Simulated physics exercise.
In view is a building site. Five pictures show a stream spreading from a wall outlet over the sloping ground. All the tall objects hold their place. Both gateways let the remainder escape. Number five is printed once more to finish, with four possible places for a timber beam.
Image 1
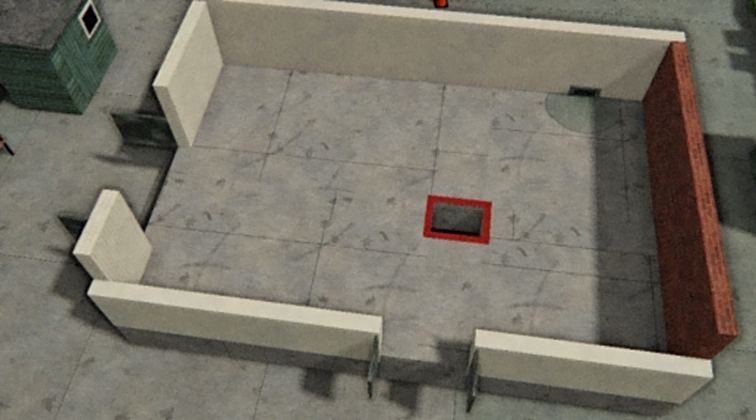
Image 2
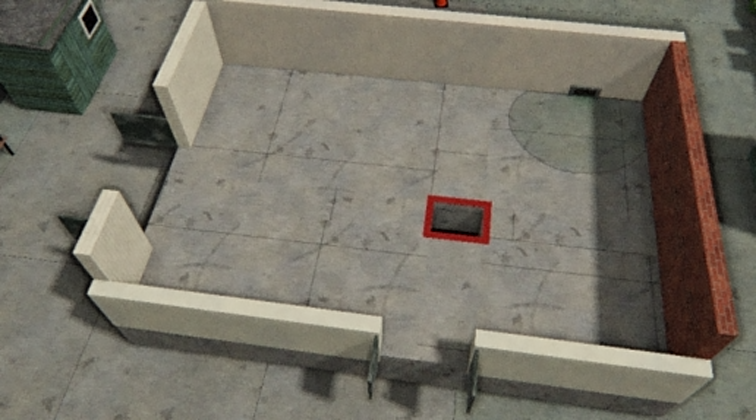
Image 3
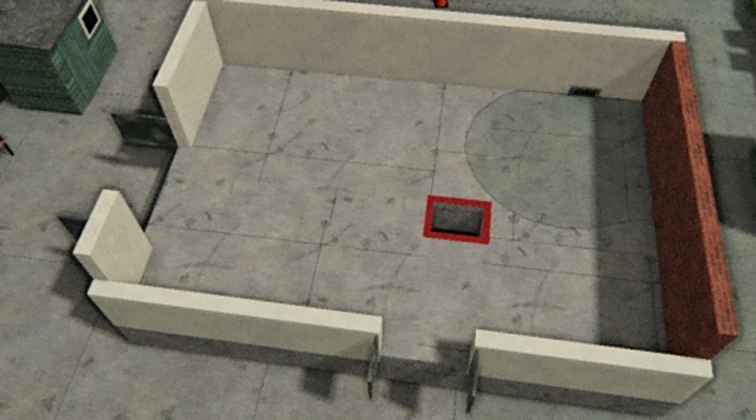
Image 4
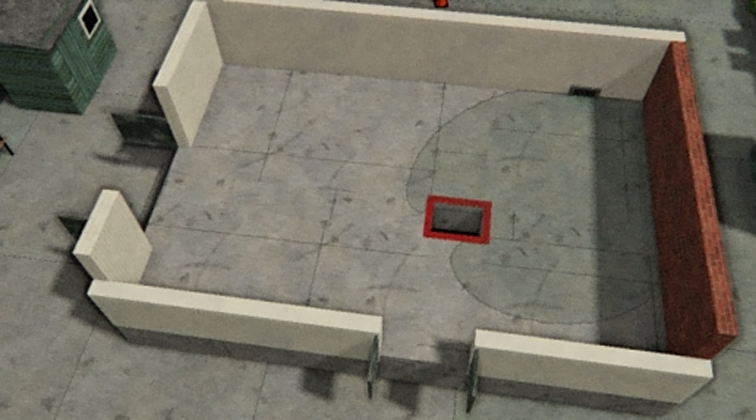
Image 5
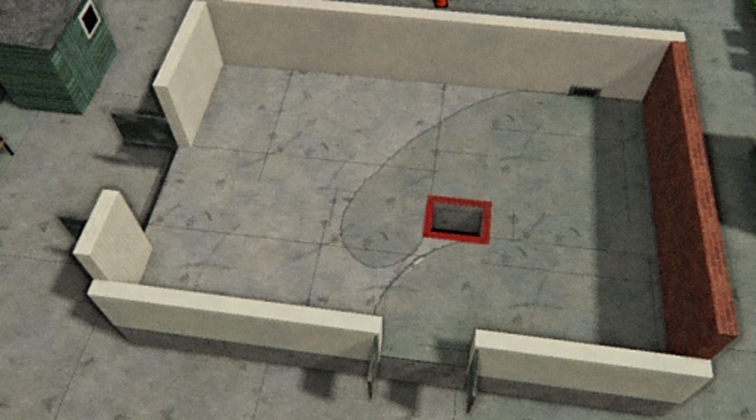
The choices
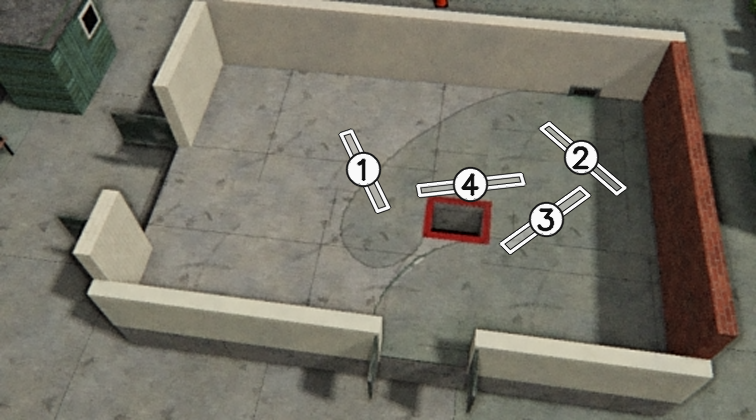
Water spreads from the upper right corner across the walled concrete floor and around a red-rimmed drain.
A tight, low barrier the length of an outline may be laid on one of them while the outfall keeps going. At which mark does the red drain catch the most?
3 works best here.
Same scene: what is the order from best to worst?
Best to worst: 3, 1, 2, 4.
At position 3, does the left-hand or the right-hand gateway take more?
The right one.
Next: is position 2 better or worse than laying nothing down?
Worse.
On the marked copy, 1 from (346, 132) to (382, 209); 2 from (545, 126) to (620, 190); 3 from (505, 248) to (584, 191); 4 from (419, 190) to (522, 179).
For position 1, about 27 % of the stream goes into the red drain, about 66 % out by the gates.
For position 2, about 14 % of the stream goes into the red drain, about 77 % out by the gates.
For position 3, about 41 % of the stream goes into the red drain, about 51 % out by the gates.
For position 4, about 5 % of the stream goes into the red drain, about 90 % out by the gates.
